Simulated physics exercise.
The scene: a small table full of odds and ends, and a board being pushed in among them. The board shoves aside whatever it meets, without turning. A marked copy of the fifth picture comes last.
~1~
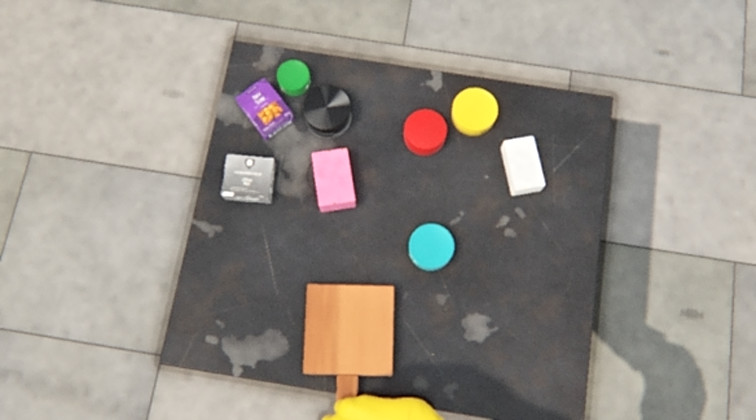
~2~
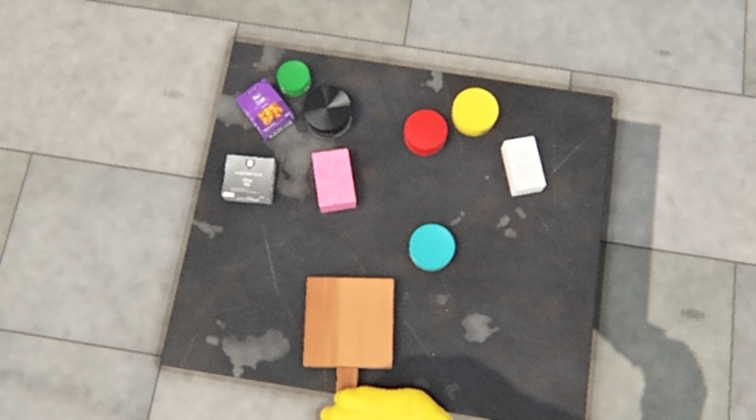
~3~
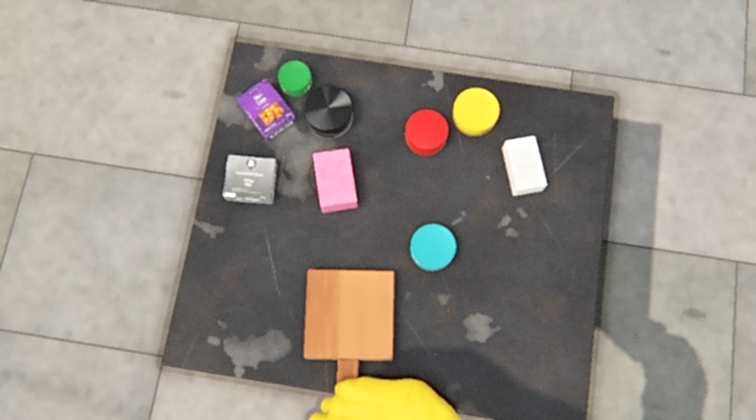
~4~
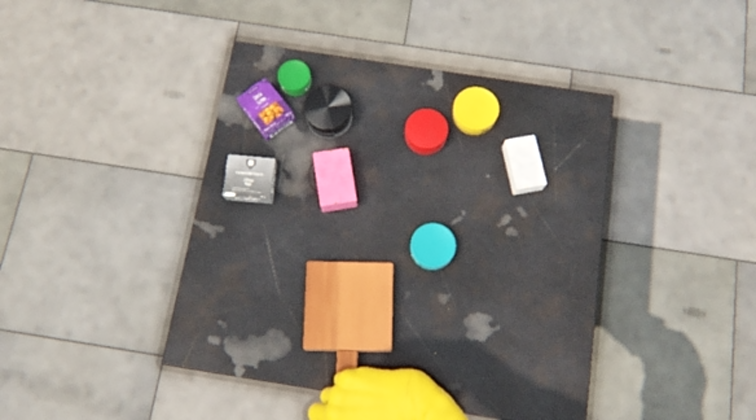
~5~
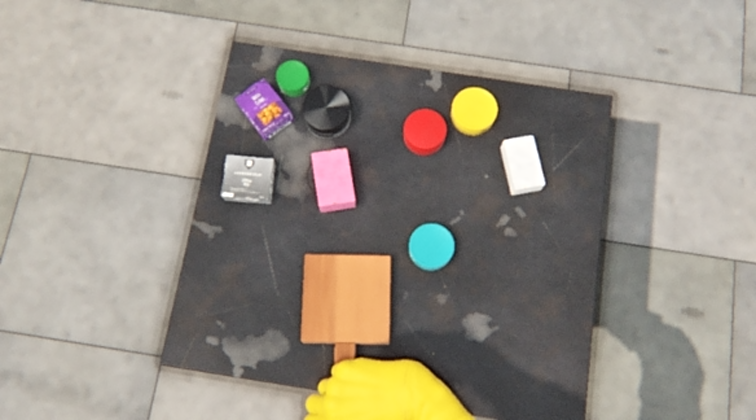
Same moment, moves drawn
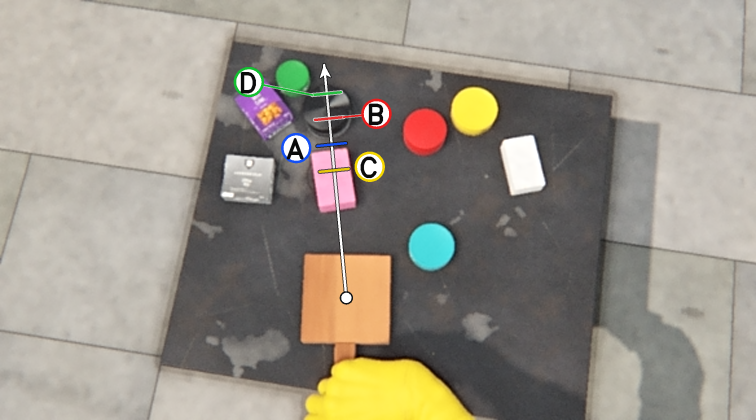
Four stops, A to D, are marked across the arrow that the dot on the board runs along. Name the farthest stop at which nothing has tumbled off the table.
At C, and not beyond.
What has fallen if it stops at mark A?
It is the black tin.
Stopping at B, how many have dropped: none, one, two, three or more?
By then, one.
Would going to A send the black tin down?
Yes.
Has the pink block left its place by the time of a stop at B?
By then, yes.
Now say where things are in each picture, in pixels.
In the first frame, black tin (328, 112); turquoise tub (431, 248); purple packet (266, 109).
In the second frame, board (349, 321); grey box (250, 180).
In the third frame, board (349, 314); green jar (295, 79).
In the fourth frame, board (349, 306); yellow tub (476, 112).
In the fifth frame, board (346, 298); black tin (327, 113); turquoise tub (431, 247); purple packet (265, 109).
On the marked copy, A at (332, 145); B at (329, 118); C at (334, 171); D at (327, 94); the arrow from (346, 298) to (324, 65); the white dot at (346, 298).
Following C. Soon after the start, board (342, 251); green jar (293, 79); yellow tub (474, 112).
Later, board (338, 205); black tin (328, 89); pink block (335, 138).
In the end, board (334, 174); black tin (330, 60); green jar (291, 76); nothing has fallen.
As for the rest, A drops the black tin; B drops the black tin; D drops the green jar, pink block and black tin.
